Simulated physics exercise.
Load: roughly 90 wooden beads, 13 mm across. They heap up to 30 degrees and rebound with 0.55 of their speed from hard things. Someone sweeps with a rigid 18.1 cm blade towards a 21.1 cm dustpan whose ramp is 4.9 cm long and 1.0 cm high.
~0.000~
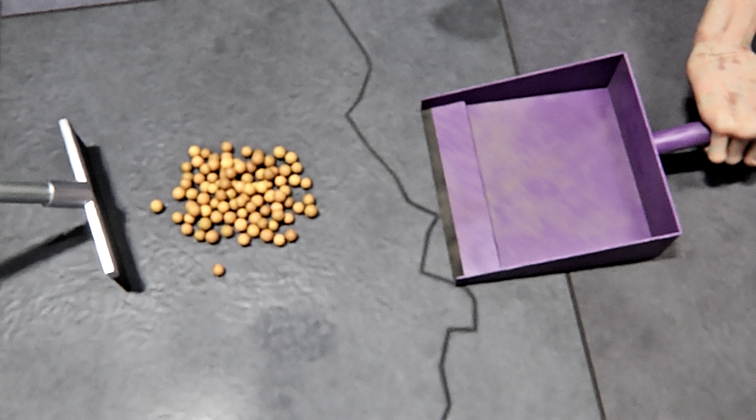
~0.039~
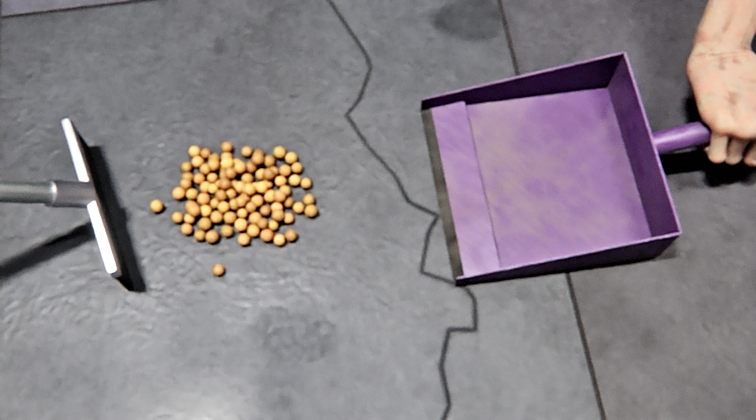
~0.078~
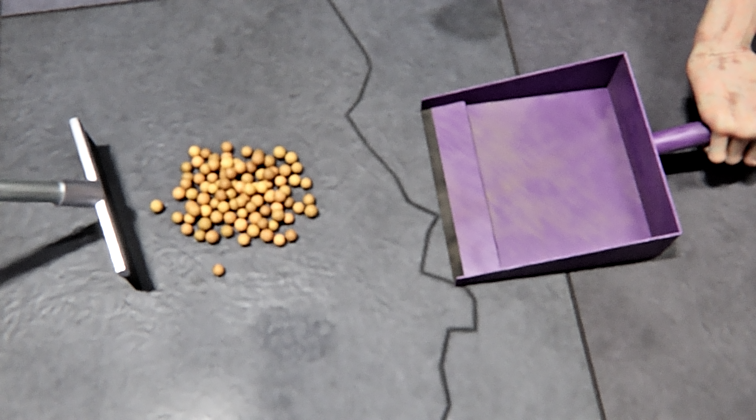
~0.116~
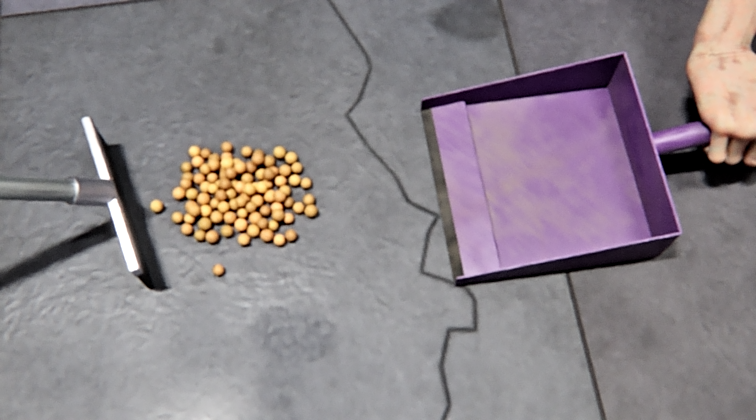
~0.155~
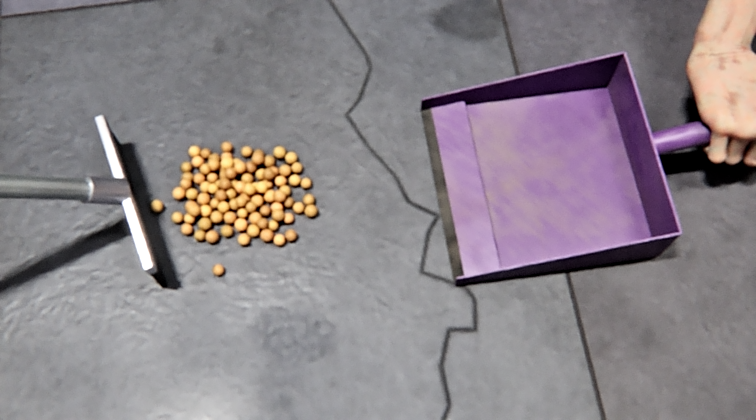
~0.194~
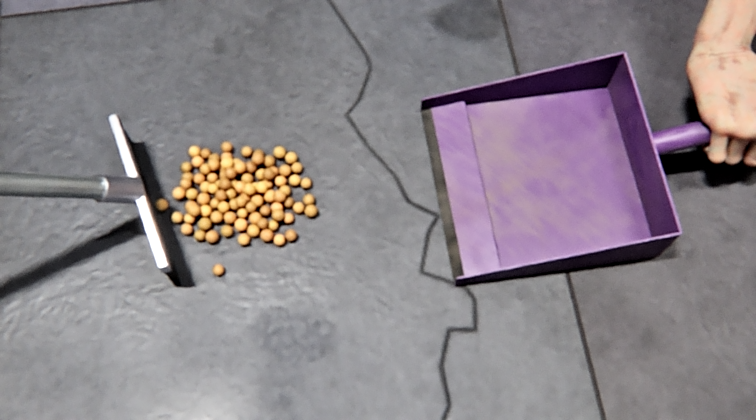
A rigid blade slides right across the dark floor and nudges a stray wooden bead.
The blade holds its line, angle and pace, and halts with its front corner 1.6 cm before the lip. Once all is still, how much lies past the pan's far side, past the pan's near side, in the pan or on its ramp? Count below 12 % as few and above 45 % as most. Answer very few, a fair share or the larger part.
Past the pan's far side: A fair share; past the pan's near side: Very few; in the pan or on its ramp: A fair share.
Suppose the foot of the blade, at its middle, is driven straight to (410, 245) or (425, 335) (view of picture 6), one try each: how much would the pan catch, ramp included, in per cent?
About 5 and 0 per cent.
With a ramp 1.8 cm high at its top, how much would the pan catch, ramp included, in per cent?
In that case some 15 per cent.
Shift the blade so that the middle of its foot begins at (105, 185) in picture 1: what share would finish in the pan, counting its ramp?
About 20 per cent.
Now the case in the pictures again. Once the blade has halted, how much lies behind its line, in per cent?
Some 20 per cent.
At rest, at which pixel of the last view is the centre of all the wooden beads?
Around (416, 150).
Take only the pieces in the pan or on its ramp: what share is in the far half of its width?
Roughly 60 per cent.
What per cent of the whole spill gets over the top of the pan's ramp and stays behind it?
Roughly 0 per cent.
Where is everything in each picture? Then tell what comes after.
The first frame shows blade from (112, 272) to (68, 128), moved 0.0 cm, 0 of the pieces shifted so far; middle of the pieces at (241, 187); pan at (553, 178).
The second frame shows blade from (115, 272) to (70, 127), moved 0.3 cm, 0 of the pieces shifted so far; middle of the pieces at (241, 187).
The third frame shows blade from (123, 271) to (78, 127), moved 1.1 cm, 0 of the pieces shifted so far; middle of the pieces at (241, 187).
The fourth frame shows blade from (136, 270) to (90, 126), moved 2.4 cm, 0 of the pieces shifted so far; middle of the pieces at (241, 187).
The fifth frame shows blade from (151, 268) to (103, 124), moved 3.8 cm, 0 of the pieces shifted so far; middle of the pieces at (241, 187).
The sixth frame shows blade from (165, 267) to (117, 123), moved 5.2 cm, 1 of the pieces shifted so far; middle of the pieces at (241, 187); pan at (553, 178). The blade's pace is about 0.36 m/s, heading 3 degrees towards the viewer's side.
Then, at 0.56 s, middle of the blade 18 cm from the lip; 0 % over the lip, far side 10 %, near side 0 %.
Then, at 0.80 s, middle of the blade 9 cm from the lip; 0 % over the lip, far side 20 %, near side 0 %.
After 1.15 s, middle of the blade 4 cm from the lip; 25 % over the lip, far side 30 %, near side 0 %.
By 1.5 s all is still; far side 30 %, near side 0 %, pan 20 %, in front of the lip or behind the blade 50 %.
